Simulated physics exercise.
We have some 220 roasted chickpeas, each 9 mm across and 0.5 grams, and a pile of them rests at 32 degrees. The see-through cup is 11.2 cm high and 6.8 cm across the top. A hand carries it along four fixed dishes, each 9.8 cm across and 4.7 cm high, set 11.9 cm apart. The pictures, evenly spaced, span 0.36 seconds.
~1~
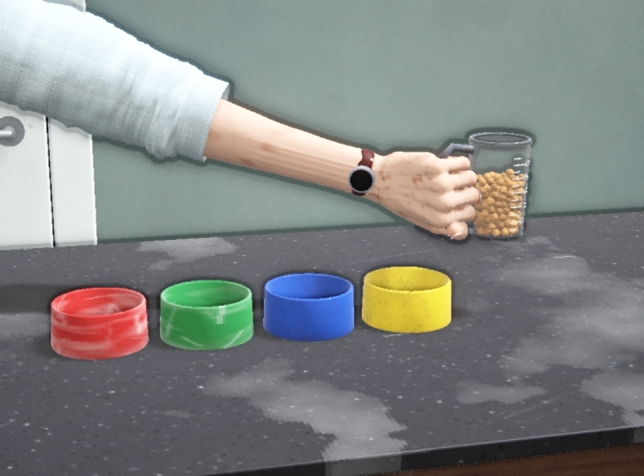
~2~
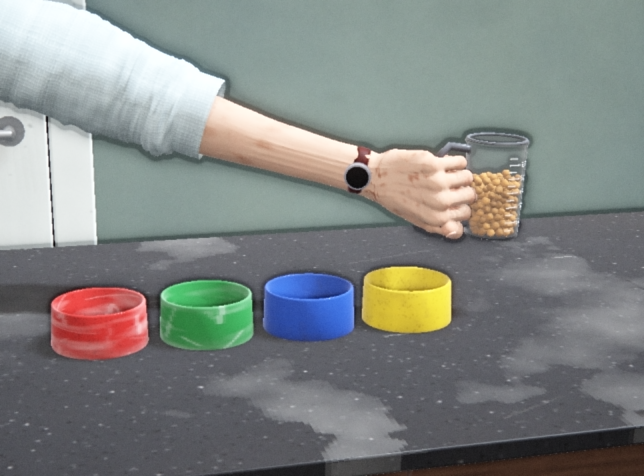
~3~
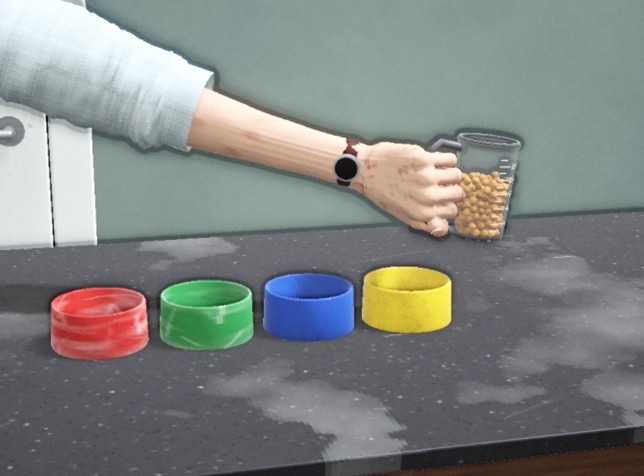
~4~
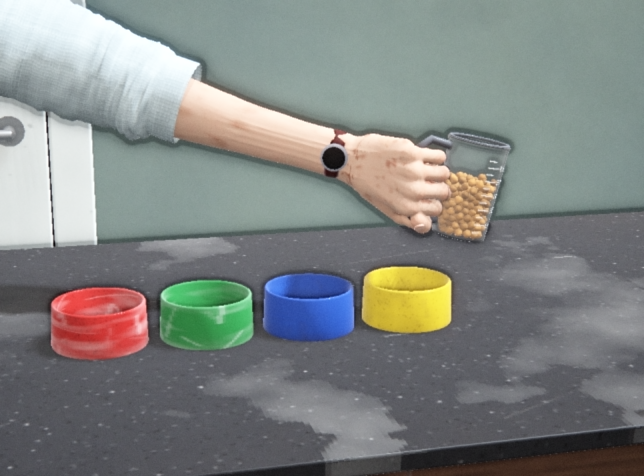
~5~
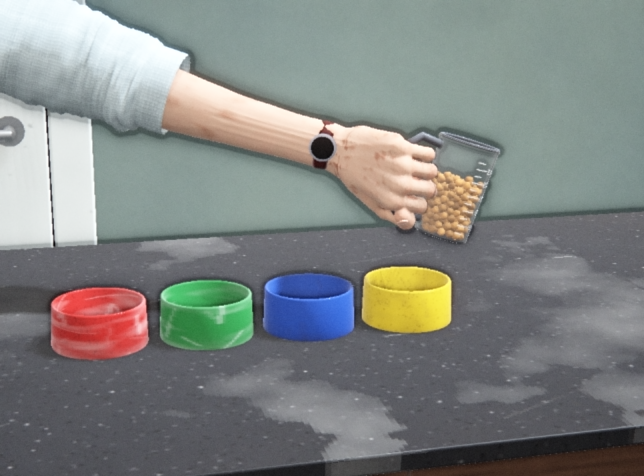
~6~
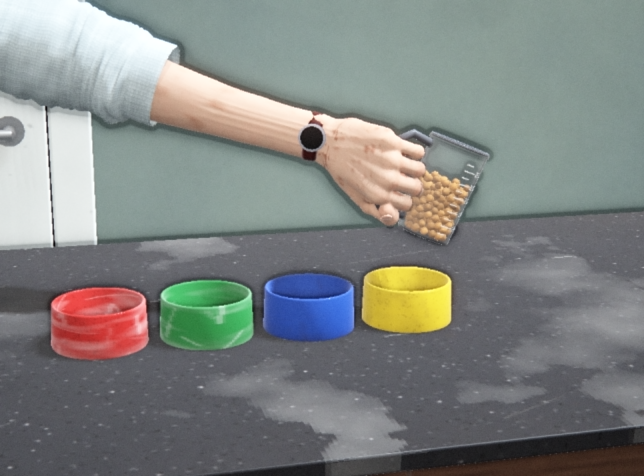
A hand wearing a dark watch held a clear cup of roasted chickpeas by its handle and moved it left, gradually tilting it rightward, behind a row of red, green, blue and yellow dishes.
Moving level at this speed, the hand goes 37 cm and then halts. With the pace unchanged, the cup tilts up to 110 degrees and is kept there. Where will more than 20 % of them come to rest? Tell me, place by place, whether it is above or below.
In the end red dish: Keeps a fifth or less; blue dish: Keeps a fifth or less; green dish: Keeps more than a fifth; yellow dish: Keeps a fifth or less; counter: Keeps more than a fifth.
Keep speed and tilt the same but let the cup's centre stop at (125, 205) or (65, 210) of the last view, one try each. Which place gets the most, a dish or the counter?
First try: Green; second try: Green.
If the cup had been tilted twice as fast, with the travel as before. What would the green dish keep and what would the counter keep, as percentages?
Result - green dish: 10; counter: 20.
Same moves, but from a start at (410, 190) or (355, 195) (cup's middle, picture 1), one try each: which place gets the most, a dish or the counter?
Counter, then red.
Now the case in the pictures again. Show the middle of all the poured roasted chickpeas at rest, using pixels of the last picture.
My guess is close to (234, 323).
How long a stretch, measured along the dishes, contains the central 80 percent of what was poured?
That stretch measures near 10 centimetres.
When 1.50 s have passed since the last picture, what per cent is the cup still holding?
Somewhere near 75 per cent.
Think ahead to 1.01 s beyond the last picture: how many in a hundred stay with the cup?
It works out to about 100 per cent of the load.
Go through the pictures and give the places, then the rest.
The first picture shows cup at (498, 186), tilt 0 degrees, lip at (527, 138), moved 0.0 cm; middle of the pieces at (495, 203); yellow dish at (407, 280); blue dish at (309, 287); green dish at (206, 294); red dish at (99, 302).
The second picture shows cup at (494, 186), tilt 2 degrees, lip at (525, 139), moved 0.5 cm; middle of the pieces at (491, 203).
The third picture shows cup at (482, 187), tilt 6 degrees, lip at (516, 142), moved 2.0 cm; middle of the pieces at (478, 204).
The fourth picture shows cup at (469, 188), tilt 12 degrees, lip at (506, 145), moved 3.7 cm; middle of the pieces at (463, 204).
The fifth picture shows cup at (455, 189), tilt 17 degrees, lip at (496, 150), moved 5.4 cm; middle of the pieces at (448, 205).
The sixth picture shows cup at (441, 189), tilt 22 degrees, lip at (485, 154), moved 7.0 cm; middle of the pieces at (433, 205); yellow dish at (407, 280); blue dish at (309, 287); green dish at (206, 294); red dish at (99, 302).
Then, 0.61 s after the last picture, tilt 67 degrees; cup holds 100 %.
Then, 1.01 s after the last picture, tilt 96 degrees; cup holds 100 %.
Then, 1.50 s after the last picture, tilt 110 degrees; cup holds 75 %, green 20 %.
In the end, red 0 %, blue 5 %, green 55 %, yellow 0 %, counter 35 %.
